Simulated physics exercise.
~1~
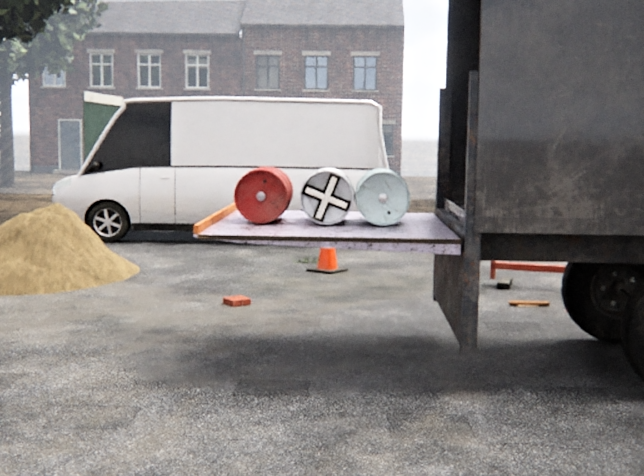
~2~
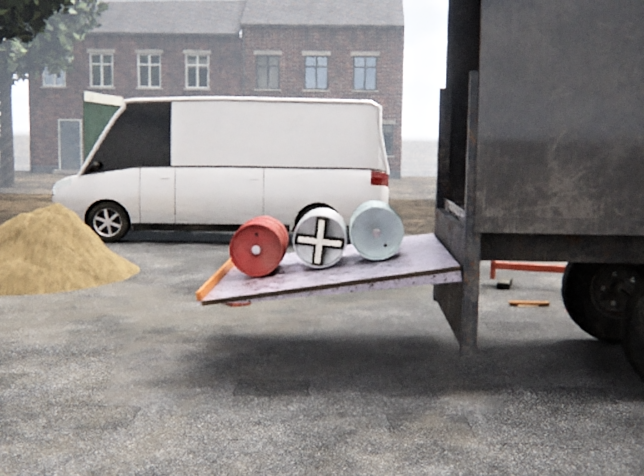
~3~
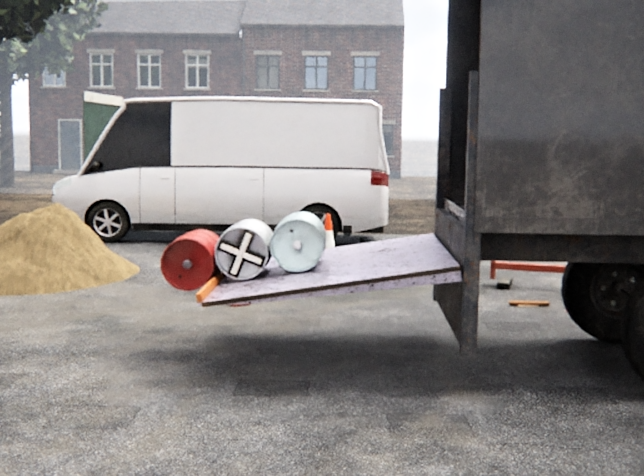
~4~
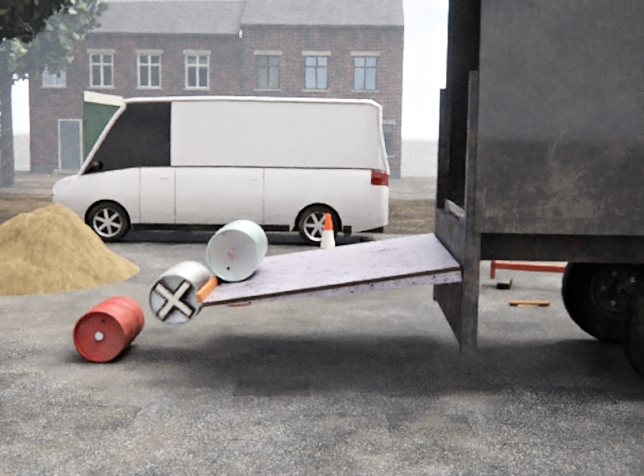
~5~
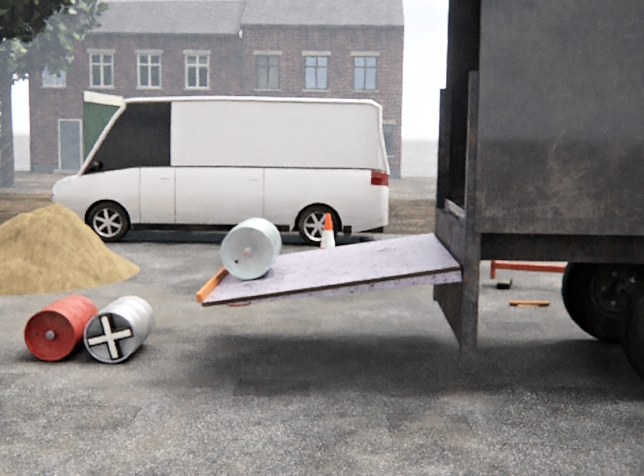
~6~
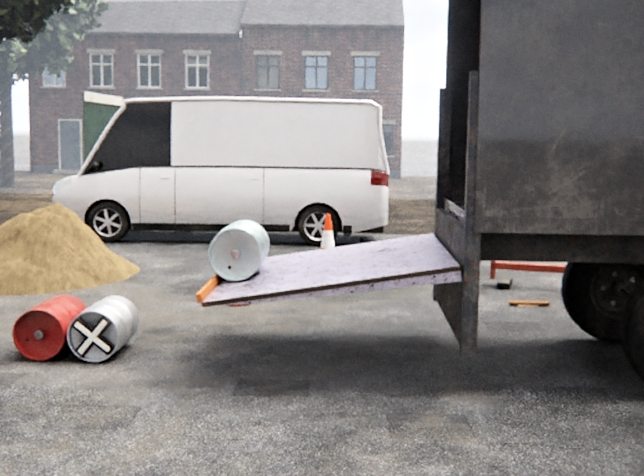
In a paved yard with a white van and a sand heap behind, three kegs lie side by side on the raised lift platform of a truck. The platform drops a little and tips outwards, and the kegs start rolling left down the slope. The red keg leads over the orange edge stop and falls to the ground, with the one marked by a white cross following close behind. The pale keg stays behind, against the stop. Finally the red and crossed kegs sit together on the ground near the sand, while the pale one remains on the tilted platform.
